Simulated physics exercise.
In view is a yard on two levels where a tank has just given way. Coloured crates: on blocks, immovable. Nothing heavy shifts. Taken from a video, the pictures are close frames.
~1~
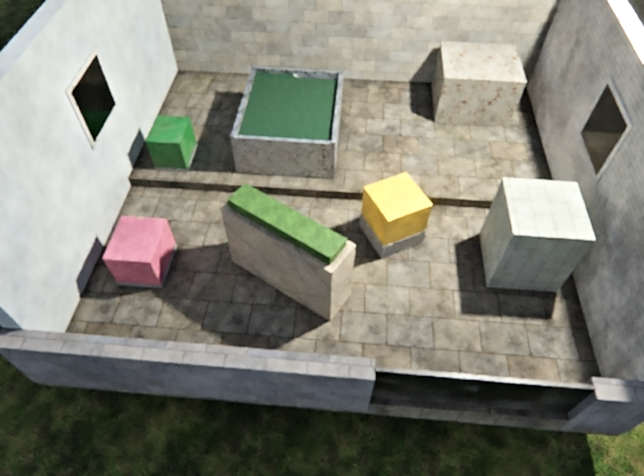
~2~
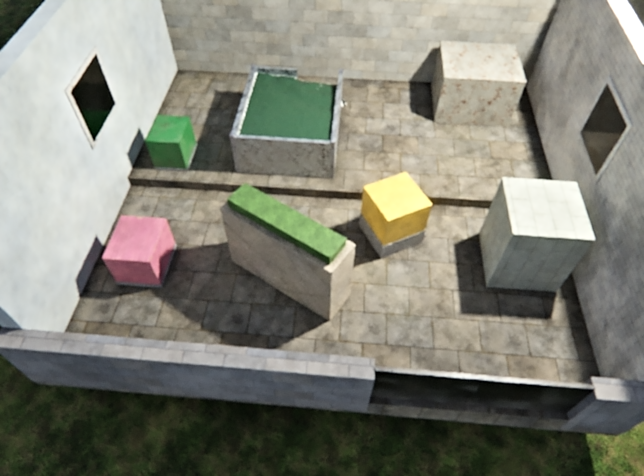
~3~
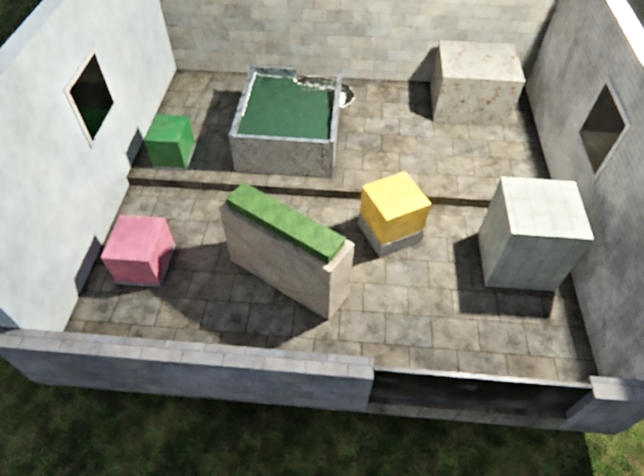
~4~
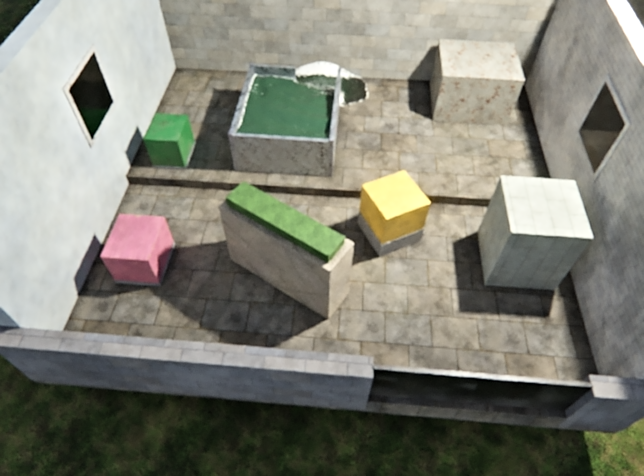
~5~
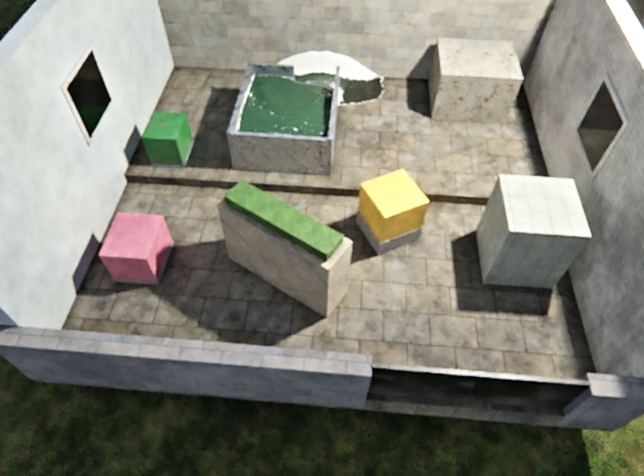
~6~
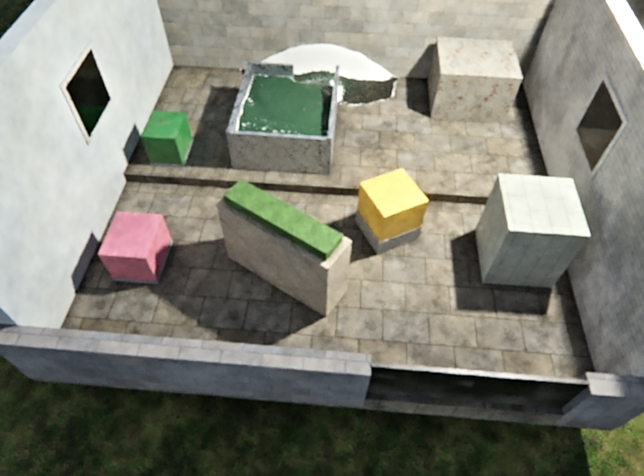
Water slips out at the far right corner of a raised stone tank and spreads rightward in a widening, white-edged sheet along the back wall, while the green surface inside turns choppy. The walled, two-level paved yard is seen from high above its low front wall, the view almost still. Green and pink crates sit left, a yellow one right of a grass-topped slab, pale blocks at right.
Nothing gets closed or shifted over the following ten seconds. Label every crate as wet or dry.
Pink crate: Wet; green crate: Wet; yellow crate: Dry.
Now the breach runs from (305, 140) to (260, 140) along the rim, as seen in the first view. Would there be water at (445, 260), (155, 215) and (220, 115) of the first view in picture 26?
Place one: Reached by the flood. Place two: Reached by the flood. Place three: Spared by the leak.
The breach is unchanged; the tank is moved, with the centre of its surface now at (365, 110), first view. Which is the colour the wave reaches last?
Last: The one in pink.
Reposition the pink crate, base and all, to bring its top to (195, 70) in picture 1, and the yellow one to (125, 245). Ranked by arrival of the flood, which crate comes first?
My pick is the pink-painted one.
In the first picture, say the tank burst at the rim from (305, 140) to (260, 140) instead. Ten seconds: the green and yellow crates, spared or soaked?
Note: Green one is left dry; yellow one is left dry.
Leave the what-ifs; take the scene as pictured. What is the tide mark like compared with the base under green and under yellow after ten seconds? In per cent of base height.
Some 340 and 30 % respectively.
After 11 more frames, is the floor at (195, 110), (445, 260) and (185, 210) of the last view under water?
First spot swamped, second spot clear, third spot clear.
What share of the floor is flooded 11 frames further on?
I reckon around 25 %.
A moment on, water covers 15 % of the floor; the pink crate not reached, the green crate not reached, the yellow crate not reached.
Next, water covers 25 % of the floor; the pink crate not reached, the green crate water round its plinth, the yellow crate not reached.
Then, water covers 45 % of the floor; the pink crate water round its plinth, the green crate water round its plinth, the yellow crate water round its plinth.
Later, water covers 80 % of the floor; the pink crate water round its plinth, the green crate water round its plinth, the yellow crate water round its plinth.
In the end, water covers 95 % of the floor; the pink crate was topped, the green crate was topped, the yellow crate stayed above the water.
